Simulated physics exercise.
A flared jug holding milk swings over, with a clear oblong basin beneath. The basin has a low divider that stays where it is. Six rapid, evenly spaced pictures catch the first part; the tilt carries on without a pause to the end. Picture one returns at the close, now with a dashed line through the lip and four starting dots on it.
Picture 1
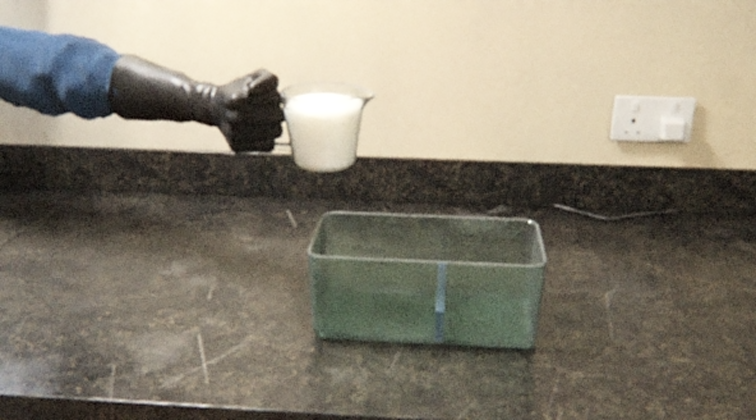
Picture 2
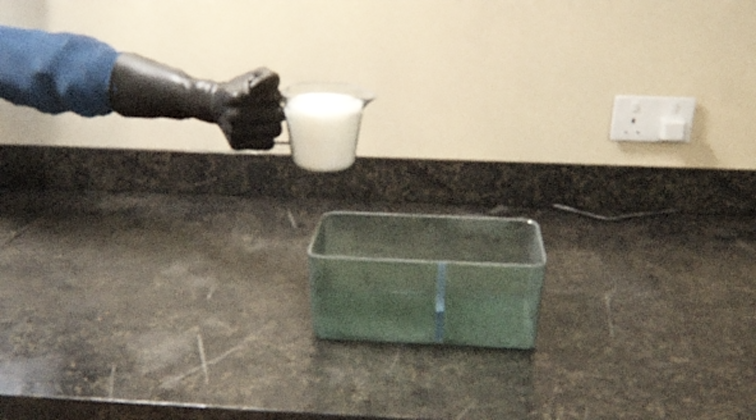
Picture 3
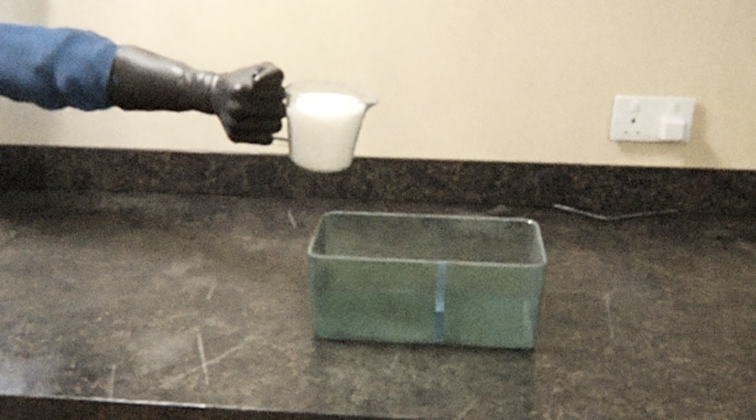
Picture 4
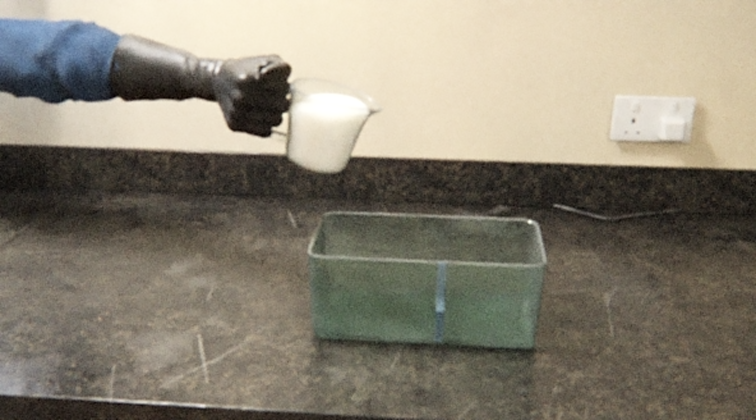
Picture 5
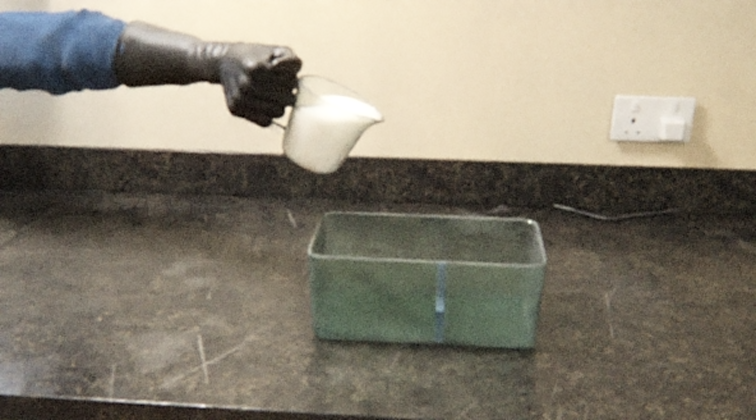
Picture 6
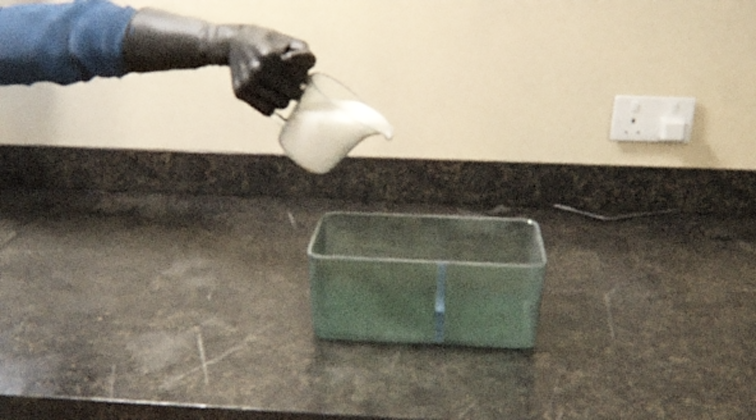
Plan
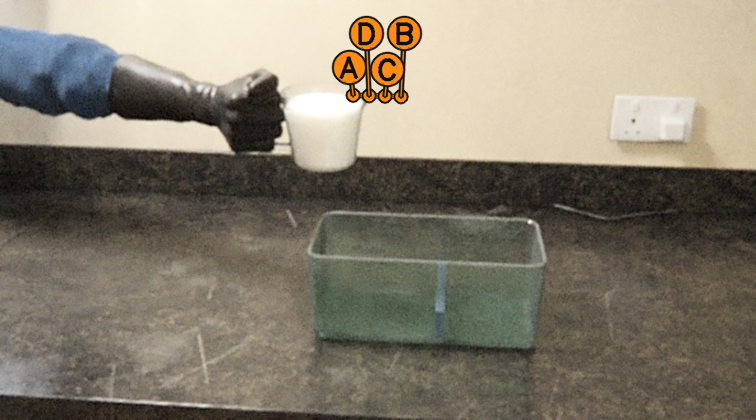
A black-gloved hand tilting a clear jug of milk rightward above a glass basin, the milk reaching just over the lip.
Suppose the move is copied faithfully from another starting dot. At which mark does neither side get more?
Dot B does it best.
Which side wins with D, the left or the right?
The left one.
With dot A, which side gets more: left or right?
The left one.
On the marked copy, A at (353, 95); B at (400, 96); C at (384, 96); D at (369, 95).
With A, about 93 % ends left of the wall and 5 % right of it.
With B, about 51 % ends left of the wall and 48 % right of it.
With C, about 82 % ends left of the wall and 16 % right of it.
With D, about 91 % ends left of the wall and 6 % right of it; 3 % is lost outside.
